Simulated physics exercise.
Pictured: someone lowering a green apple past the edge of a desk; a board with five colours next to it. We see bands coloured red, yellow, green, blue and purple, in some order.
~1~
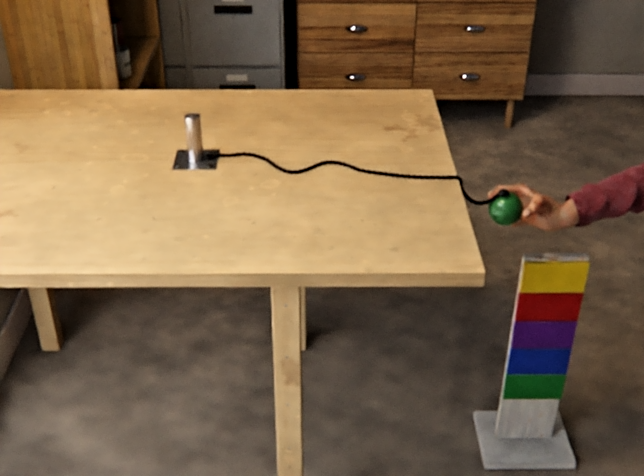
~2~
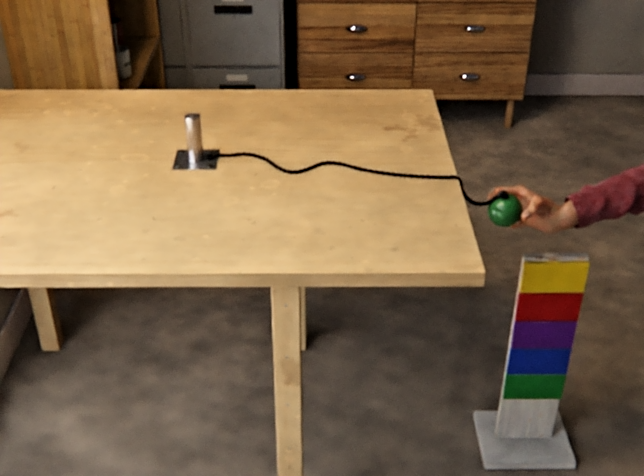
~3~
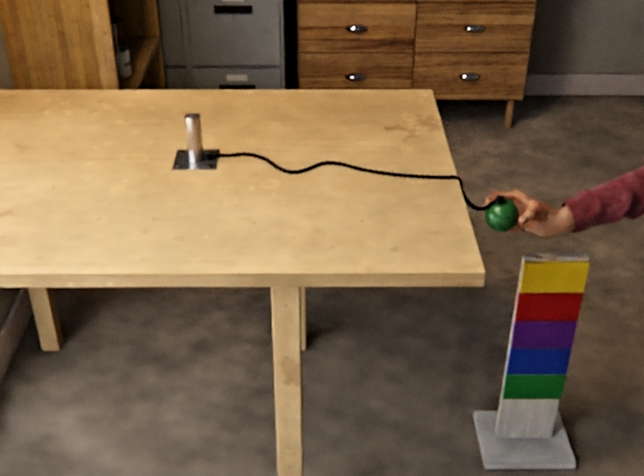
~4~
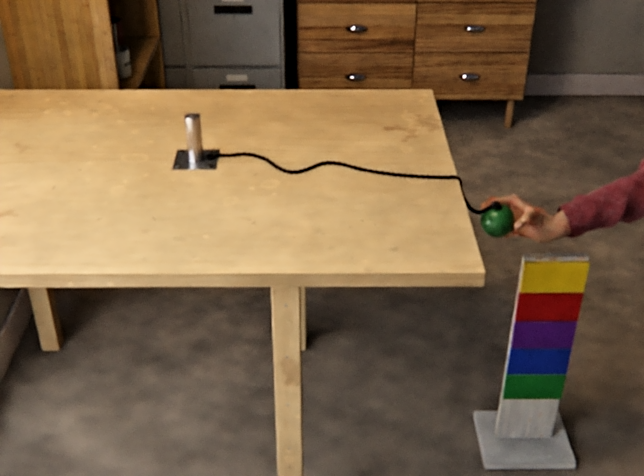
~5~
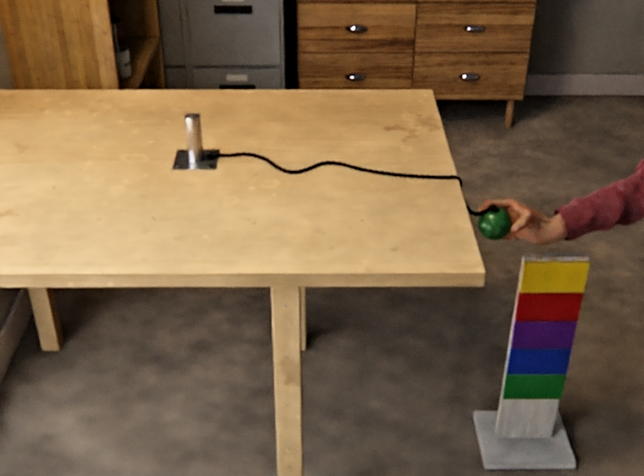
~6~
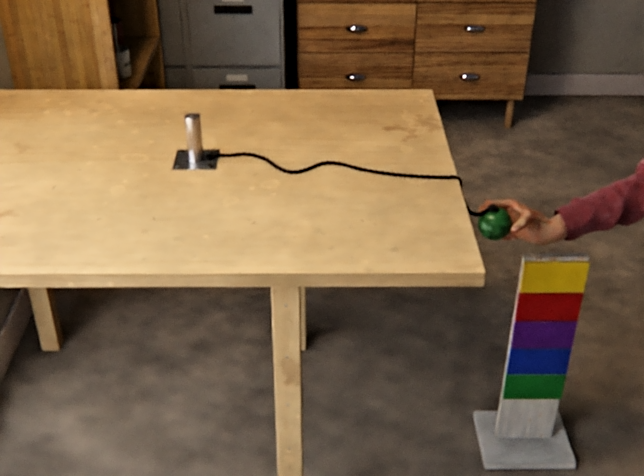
A green ball on a dark cord, held by a hand reaching in from the right, starts just beyond the table's edge, above a stand with coloured bands. The hand slowly moves it slightly down and left, closer to the edge, then keeps it still, while the wavy cord across the tabletop barely changes.
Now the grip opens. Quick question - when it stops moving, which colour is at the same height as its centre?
I would say yellow.
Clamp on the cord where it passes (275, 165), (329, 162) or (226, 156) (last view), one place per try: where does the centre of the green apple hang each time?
In order of the tries: About (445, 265), then (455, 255), then (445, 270).
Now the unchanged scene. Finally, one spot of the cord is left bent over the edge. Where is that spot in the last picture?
The point at (429, 177).
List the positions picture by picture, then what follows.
In the first frame, green apple (506, 209); yellow (555, 279); red (549, 308); purple (544, 336); blue (539, 362); green (535, 388).
In the second frame, green apple (505, 210); cord through (235, 155) (281, 169) (340, 164) (398, 175) (458, 183).
In the third frame, green apple (502, 215).
In the fourth frame, green apple (498, 221); cord through (235, 155) (281, 169) (340, 164) (398, 175) (458, 183).
In the fifth frame, green apple (495, 223).
In the sixth frame, green apple (495, 223); cord through (235, 155) (281, 169) (340, 164) (398, 175) (458, 183).
A little later, apple near (439, 263); level with yellow.
Next, apple near (467, 270); level with yellow.
When it is over, apple near (444, 272); level with yellow. Its middle rests at the yellow band.
